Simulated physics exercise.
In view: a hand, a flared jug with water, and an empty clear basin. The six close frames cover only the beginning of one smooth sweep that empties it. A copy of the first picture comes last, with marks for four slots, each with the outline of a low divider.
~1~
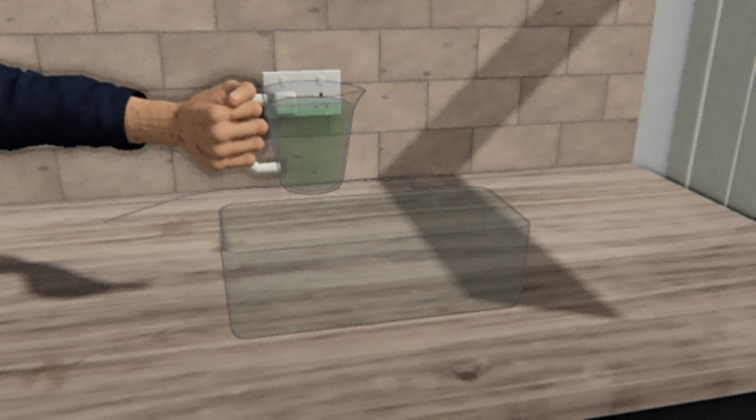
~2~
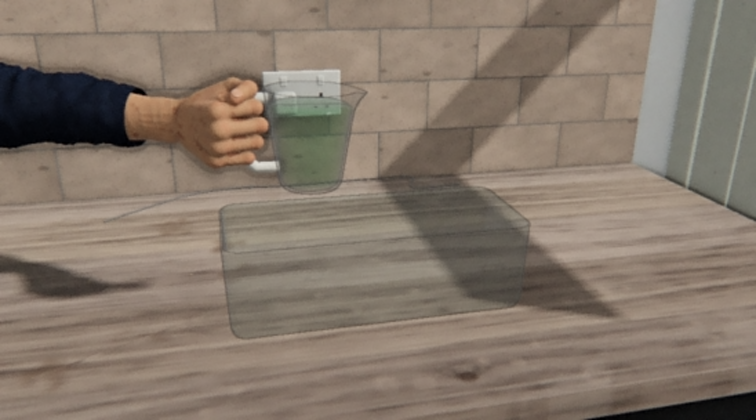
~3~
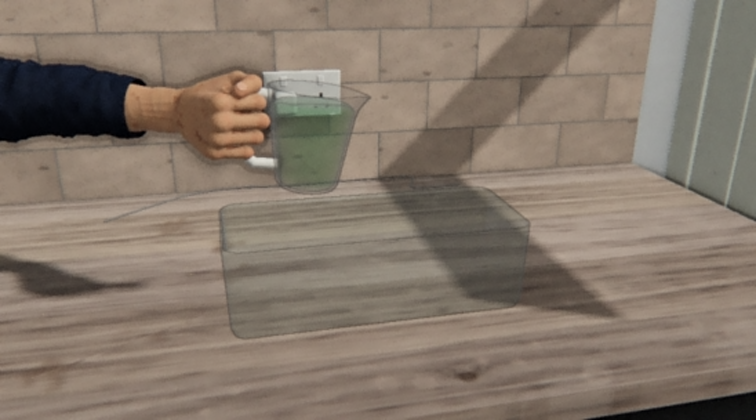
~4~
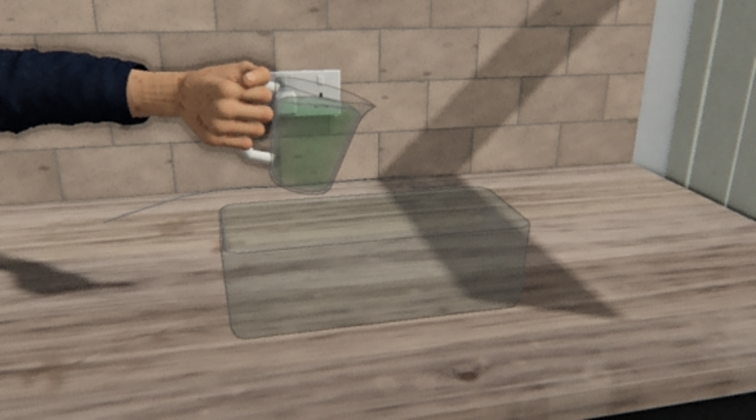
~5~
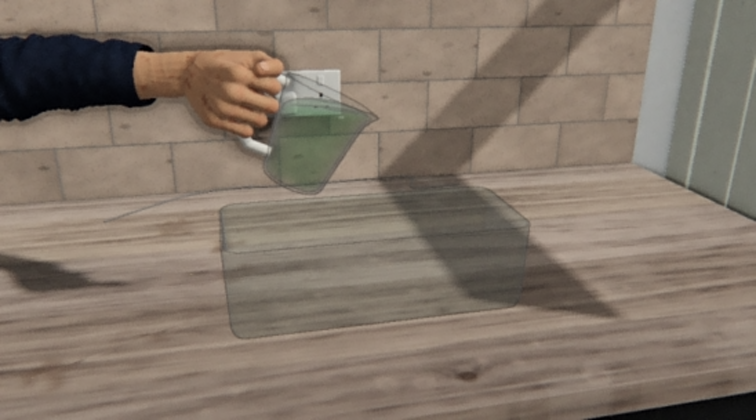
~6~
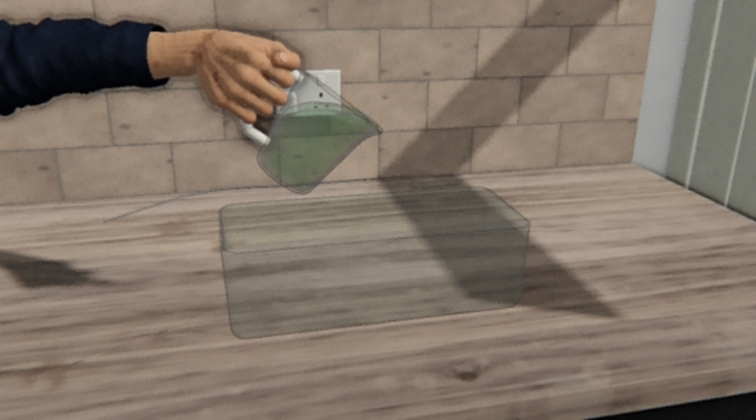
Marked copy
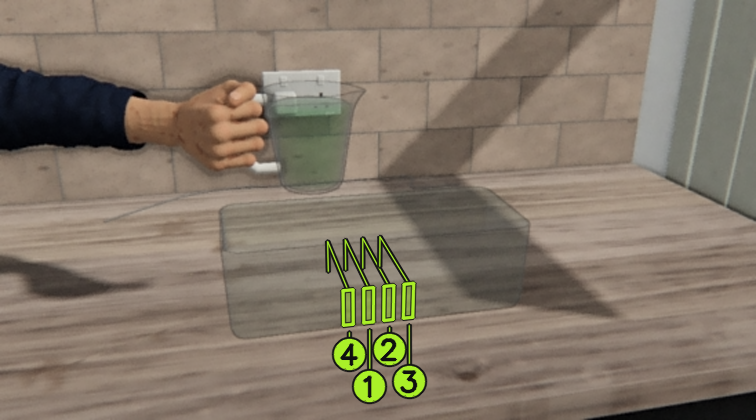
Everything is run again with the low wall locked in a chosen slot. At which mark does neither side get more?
Place 3 does it best.
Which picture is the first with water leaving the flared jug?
Picture 6.
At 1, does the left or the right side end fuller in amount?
The right side.
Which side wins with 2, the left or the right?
The right side.
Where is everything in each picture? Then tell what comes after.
Upright, lip at (364, 90); basin from (231, 336) to (518, 302); nothing has left yet.
Upright, lip at (366, 91); nothing has left yet.
Tipped about 7°, lip at (369, 96); nothing has left yet.
Tipped about 15°, lip at (374, 105); nothing has left yet.
Tipped about 26°, lip at (378, 117); nothing has left yet.
Tipped about 38°, lip at (380, 132); water is over the lip, down to (380, 132).
On the marked copy, 1 at (369, 329); 2 at (389, 327); 3 at (409, 325); 4 at (349, 332).
For place 1, about 2 % ends left of the wall and 96 % right of it.
For place 2, about 14 % ends left of the wall and 83 % right of it.
For place 3, about 52 % ends left of the wall and 46 % right of it.
For place 4, about 4 % ends left of the wall and 94 % right of it.
